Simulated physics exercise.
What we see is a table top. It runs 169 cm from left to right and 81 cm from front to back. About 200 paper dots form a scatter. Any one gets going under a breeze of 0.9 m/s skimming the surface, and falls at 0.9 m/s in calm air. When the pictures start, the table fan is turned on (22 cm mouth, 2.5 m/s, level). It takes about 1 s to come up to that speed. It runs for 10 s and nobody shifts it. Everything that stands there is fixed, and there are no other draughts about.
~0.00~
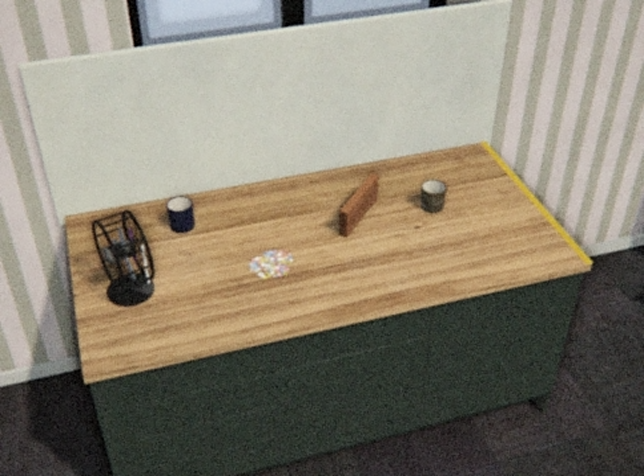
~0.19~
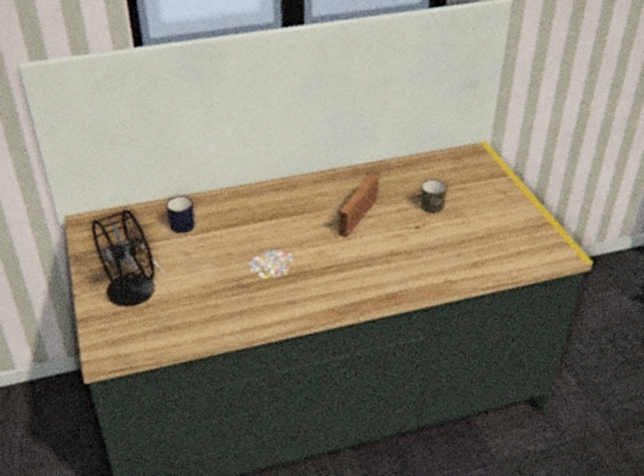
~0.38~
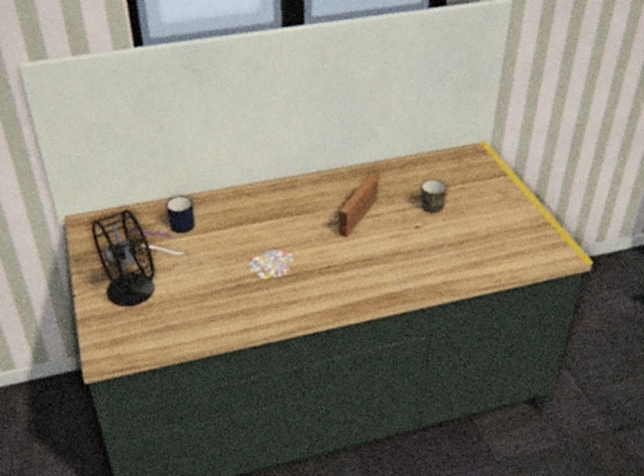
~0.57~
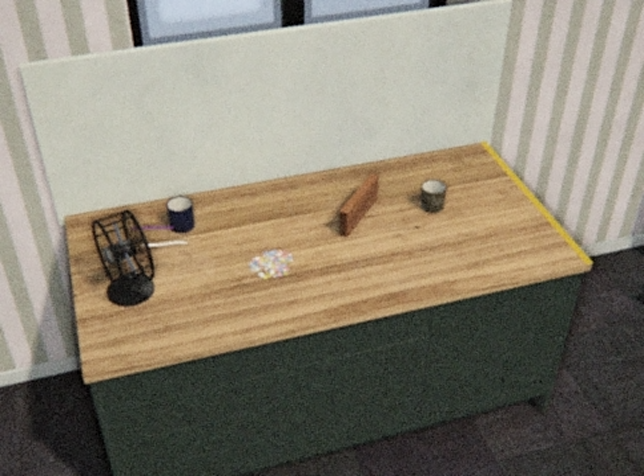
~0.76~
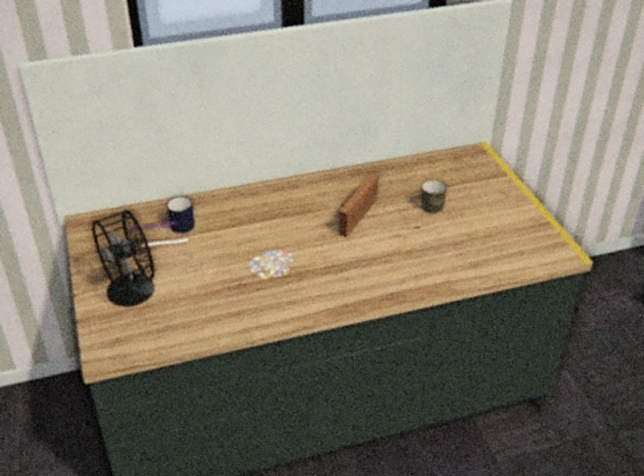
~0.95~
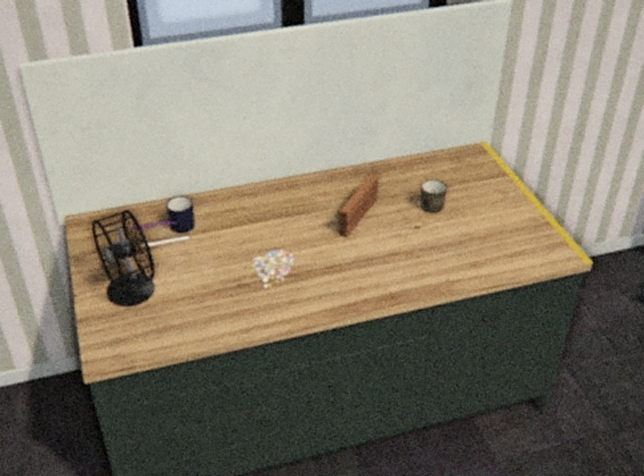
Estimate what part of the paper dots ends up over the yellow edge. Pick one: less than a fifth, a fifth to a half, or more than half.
Less than a fifth.
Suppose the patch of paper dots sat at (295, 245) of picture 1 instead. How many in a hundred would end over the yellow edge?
Roughly 40 per cent.
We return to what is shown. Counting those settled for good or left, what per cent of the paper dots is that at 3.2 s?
Near 70 %.
After 2.0 s, 0 % are over the yellow edge; the middle of those still in play is near (395, 271); 32 % have settled or left.
After 3.2 s, 1 % are over the yellow edge; the middle of those still in play is near (407, 271); 70 % have settled or left.
After 5.5 s, 4 % are over the yellow edge; the middle of those still in play is near (407, 271); 74 % have settled or left.
After 10.0 s, at the end, 4 % are over the yellow edge; the middle of those still in play is near (407, 271).
